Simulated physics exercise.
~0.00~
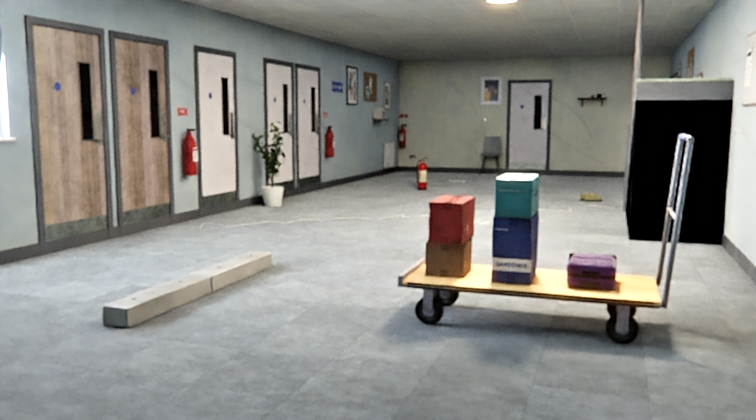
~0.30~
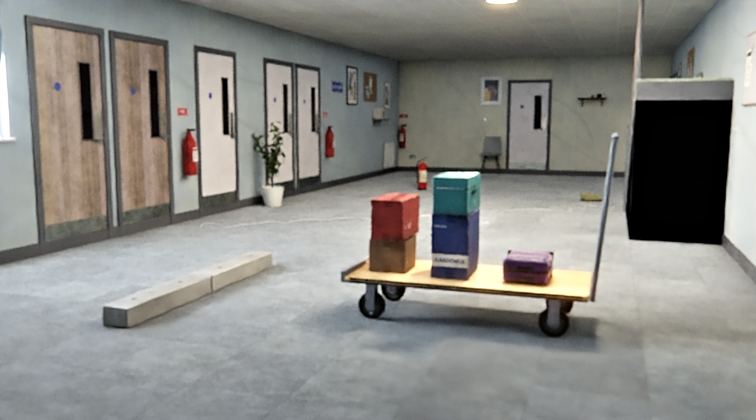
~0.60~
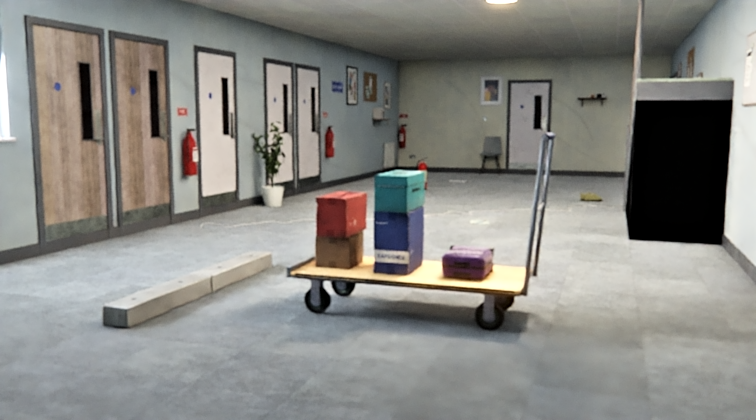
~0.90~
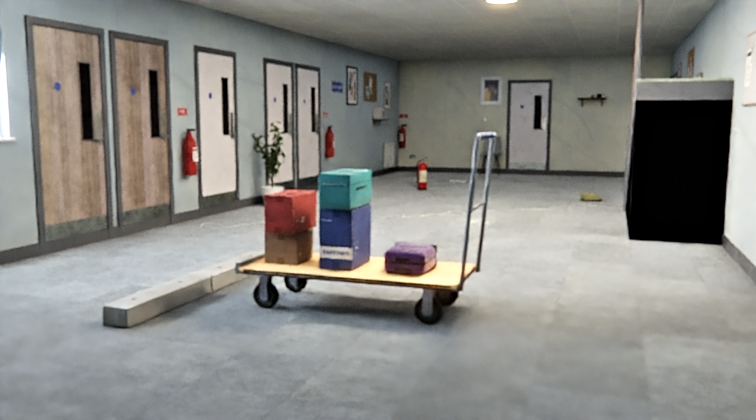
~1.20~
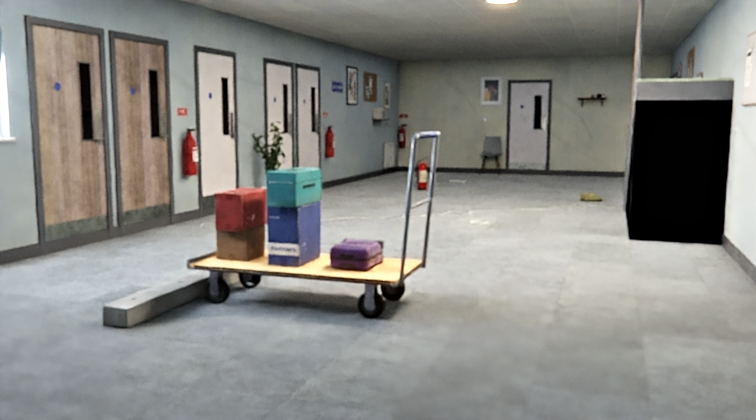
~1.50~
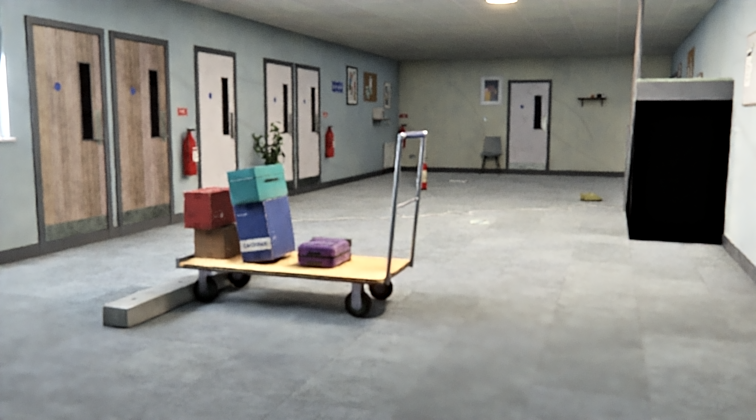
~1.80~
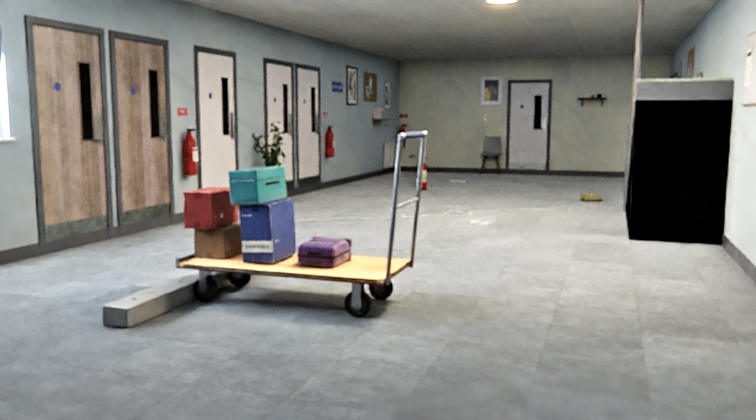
The clip shows a flatbed trolley carrying stacked red, brown, teal and blue boxes and a small purple case rolling left across a room to a low kerb, where it stops; the blue box tilts, then settles upright, and everything remains on the deck.
